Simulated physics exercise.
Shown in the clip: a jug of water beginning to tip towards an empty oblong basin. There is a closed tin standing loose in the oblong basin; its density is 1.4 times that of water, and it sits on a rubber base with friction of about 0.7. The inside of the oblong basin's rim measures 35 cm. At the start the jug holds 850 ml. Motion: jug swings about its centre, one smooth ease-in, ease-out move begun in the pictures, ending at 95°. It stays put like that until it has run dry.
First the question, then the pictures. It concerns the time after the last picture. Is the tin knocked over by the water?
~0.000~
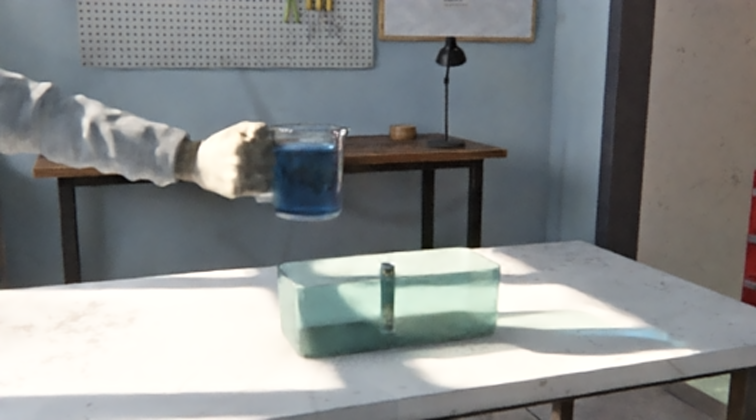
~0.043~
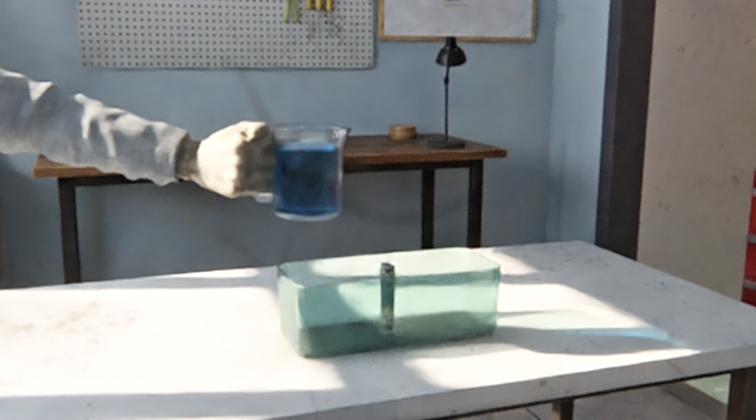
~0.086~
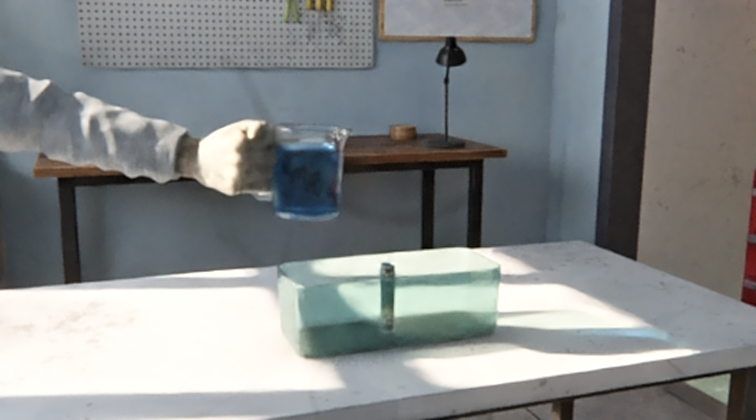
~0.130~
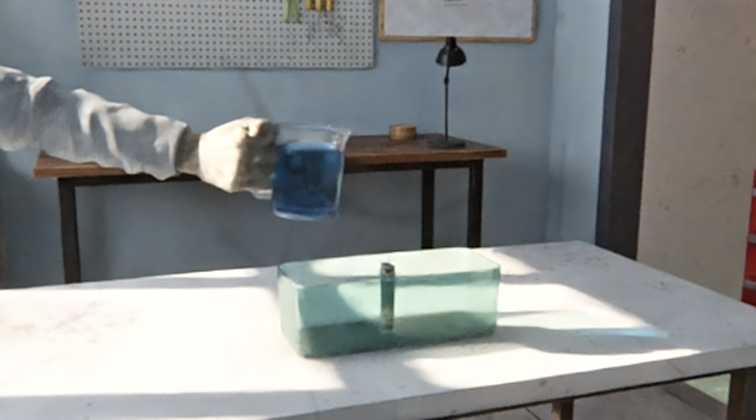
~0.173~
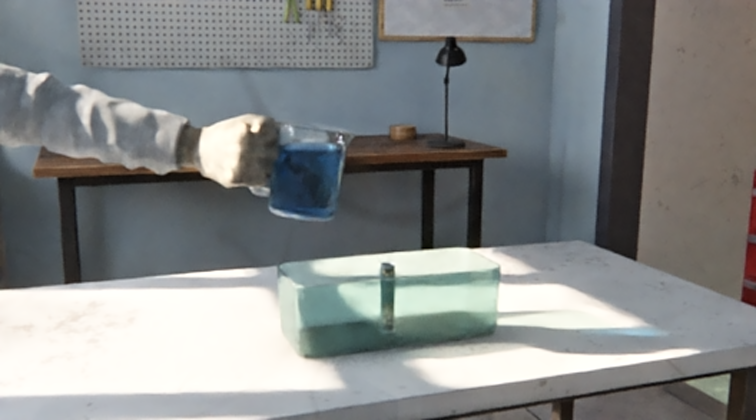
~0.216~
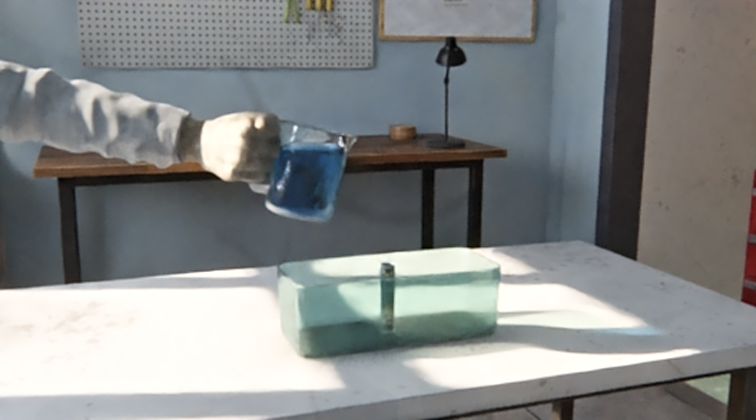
No.
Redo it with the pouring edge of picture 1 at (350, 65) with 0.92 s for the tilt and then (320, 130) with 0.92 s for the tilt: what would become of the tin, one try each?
In the first try it remains standing; in the second it comes down.
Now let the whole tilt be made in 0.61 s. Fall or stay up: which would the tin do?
In that case the tin stays vertical.
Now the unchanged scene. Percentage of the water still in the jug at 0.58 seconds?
About 88 per cent.
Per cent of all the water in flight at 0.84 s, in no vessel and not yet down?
About 26 per cent.
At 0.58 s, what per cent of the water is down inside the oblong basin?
Some 0 per cent.
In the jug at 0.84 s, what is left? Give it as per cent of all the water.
Around 44 percent of it.
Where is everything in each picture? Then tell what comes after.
In the first picture, it leans 0°; its right rim is at (350, 127); the water meets the walls at (273, 148) and (339, 145); the oblong basin's rim runs from (286, 276) to (485, 258); the tin's top is at (388, 268).
In the second picture, it leans 1°; its right rim is at (351, 128); the water meets the walls at (273, 148) and (339, 145).
In the third picture, it leans 2°; its right rim is at (352, 129); the water meets the walls at (273, 147) and (339, 146).
In the fourth picture, it leans 5°; its right rim is at (353, 131); the water meets the walls at (275, 147) and (341, 146).
In the fifth picture, it leans 8°; its right rim is at (355, 134); the water meets the walls at (276, 147) and (342, 146).
In the sixth picture, it leans 12°; its right rim is at (358, 137); the water meets the walls at (276, 148) and (345, 147).
By 0.58 s the tilt is 66° and 88 per cent is still to pour; the tin stands where it began.
By 0.84 s the tilt is 93° and 43 per cent is still to pour; the tin stands where it began.
By 1.12 s the tilt is 95° and 12 per cent is still to pour; the tin stands where it began.
By 1.42 s the tilt is 95° and 3 per cent is still to pour; the tin stands where it began.
At rest the tin stands where it began.
